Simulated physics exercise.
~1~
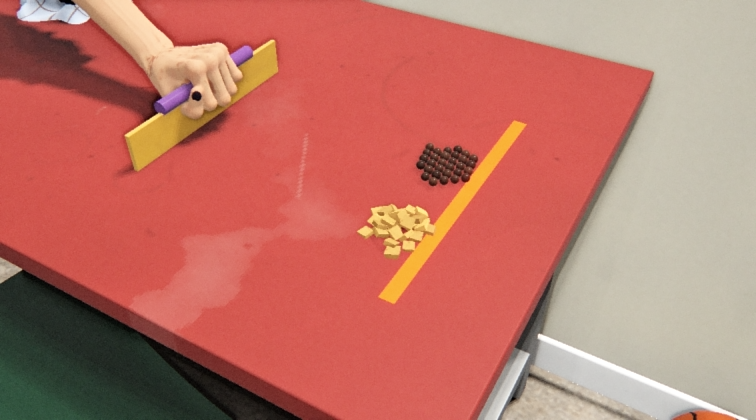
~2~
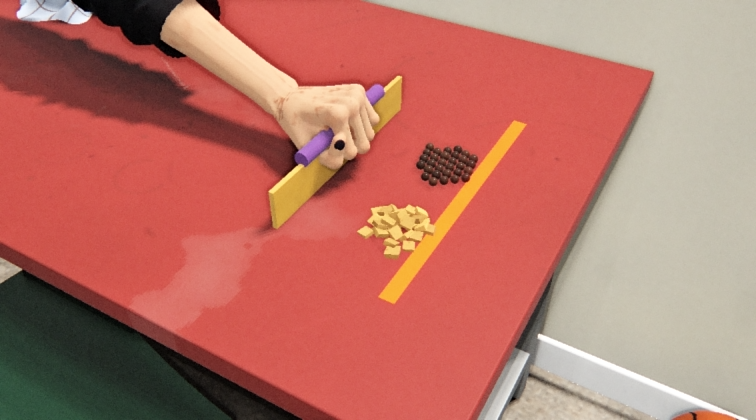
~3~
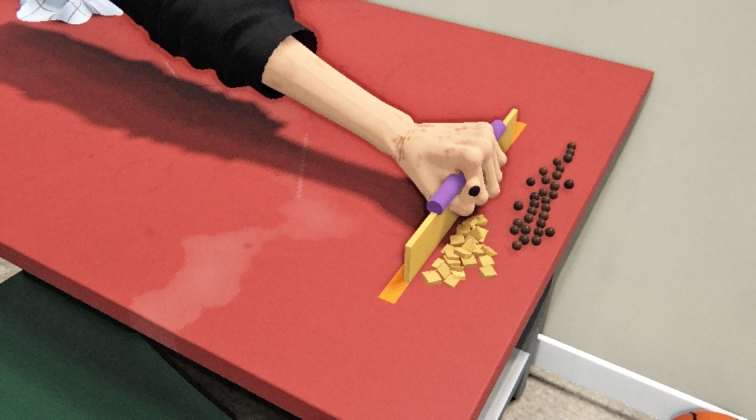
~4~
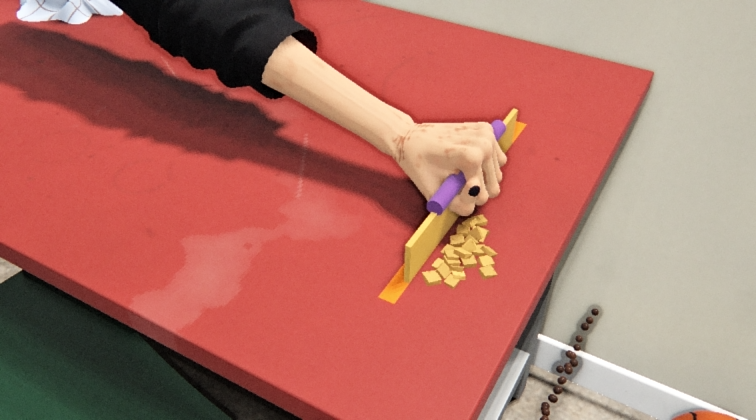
A hand pushes a scraper to orange tape; yellow squares stay, dark balls roll off.
